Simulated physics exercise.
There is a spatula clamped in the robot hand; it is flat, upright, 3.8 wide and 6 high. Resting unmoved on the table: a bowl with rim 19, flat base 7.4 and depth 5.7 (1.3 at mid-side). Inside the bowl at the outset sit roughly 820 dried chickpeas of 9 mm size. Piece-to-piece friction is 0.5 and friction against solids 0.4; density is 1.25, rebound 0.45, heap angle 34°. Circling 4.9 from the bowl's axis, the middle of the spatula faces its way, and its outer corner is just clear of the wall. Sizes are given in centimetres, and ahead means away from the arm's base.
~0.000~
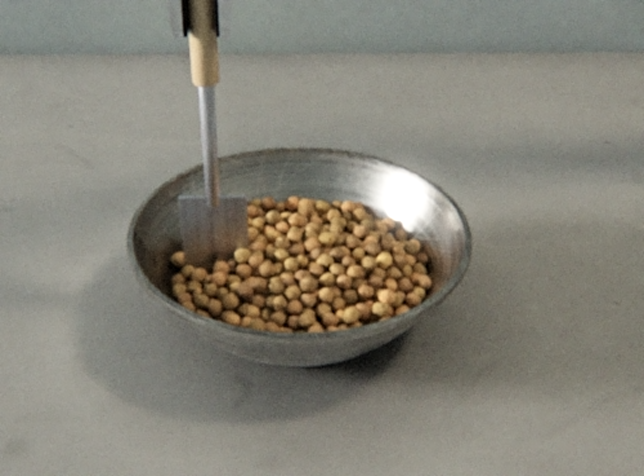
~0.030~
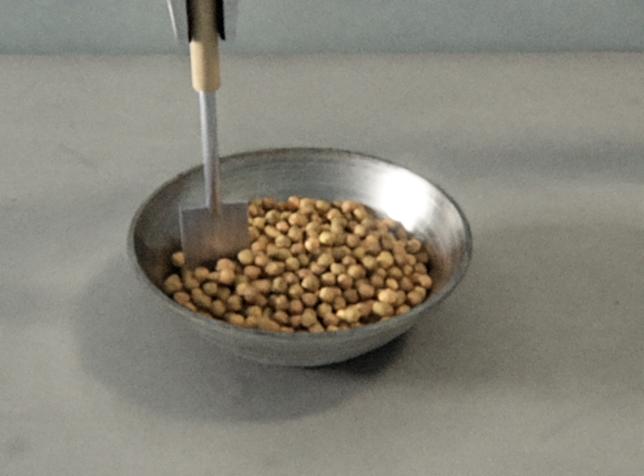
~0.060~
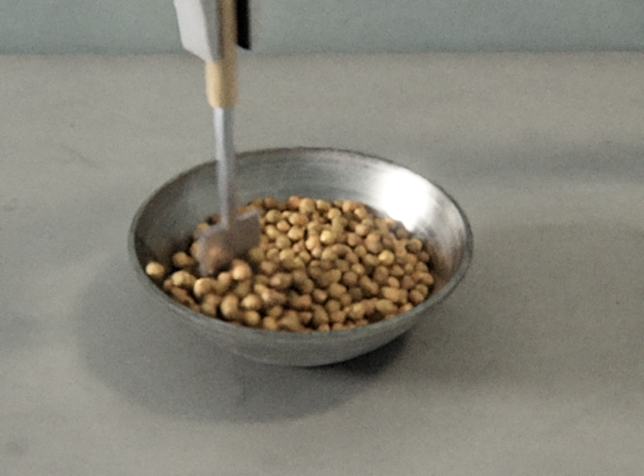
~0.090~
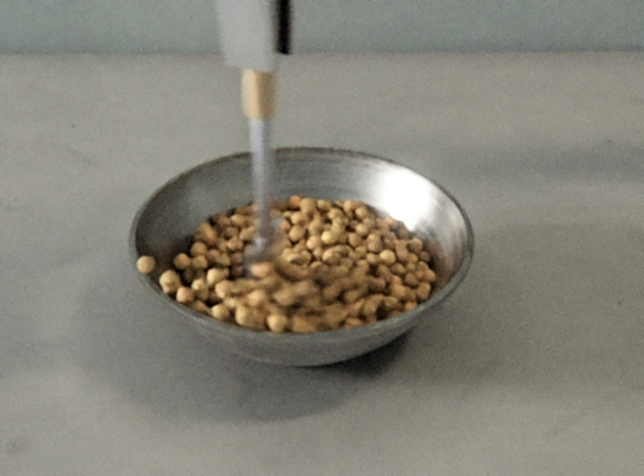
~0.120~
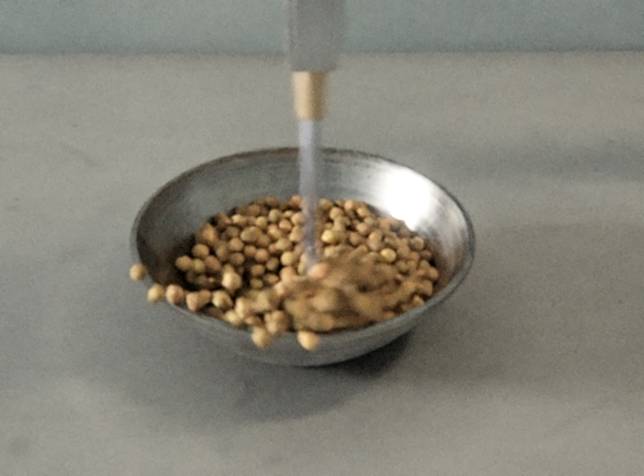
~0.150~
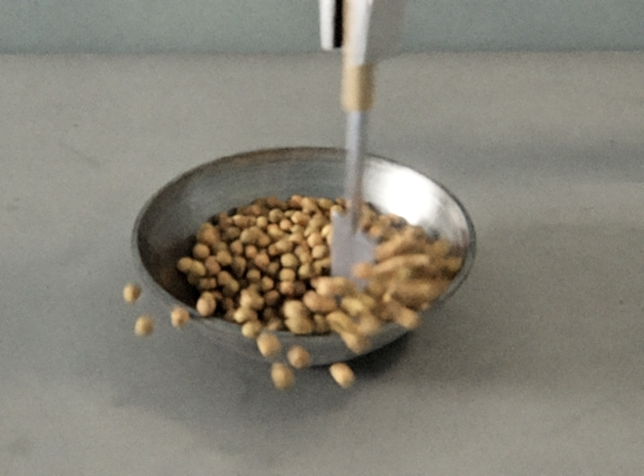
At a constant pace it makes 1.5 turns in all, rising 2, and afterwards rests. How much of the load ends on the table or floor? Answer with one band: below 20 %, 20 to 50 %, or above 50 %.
20 to 50 %.
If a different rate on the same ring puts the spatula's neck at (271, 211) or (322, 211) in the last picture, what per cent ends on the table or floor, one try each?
Around 10 and 25 per cent respectively.
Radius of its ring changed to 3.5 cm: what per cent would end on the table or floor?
Then some 20 percent.
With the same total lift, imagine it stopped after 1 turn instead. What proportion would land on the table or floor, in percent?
About 25 per cent.
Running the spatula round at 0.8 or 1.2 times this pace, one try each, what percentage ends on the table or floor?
Roughly 25 and 35 per cent.
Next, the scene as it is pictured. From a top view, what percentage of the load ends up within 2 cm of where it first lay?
Estimate: 40 per cent.
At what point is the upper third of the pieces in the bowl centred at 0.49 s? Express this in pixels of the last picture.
(292, 269).
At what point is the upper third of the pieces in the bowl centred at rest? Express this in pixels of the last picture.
Centre of top third: Approx. (305, 266).
After 0.32 s, 282° round, highest piece 9 above the table; 665 in the bowl, 74 on the table or floor, 82 in flight or on the tool.
After 0.49 s, 81° round, highest piece 9 above the table; 586 in the bowl, 210 on the table or floor, 25 in flight or on the tool.
After 0.78 s, 180° round, highest piece 5 above the table; 582 in the bowl, 239 on the table or floor.
After 1.48 s, 180° round, highest piece 5 above the table; 582 in the bowl, 239 on the table or floor.
In the end, 582 in the bowl, 239 on the table or floor. That is 29 % on the table or floor.
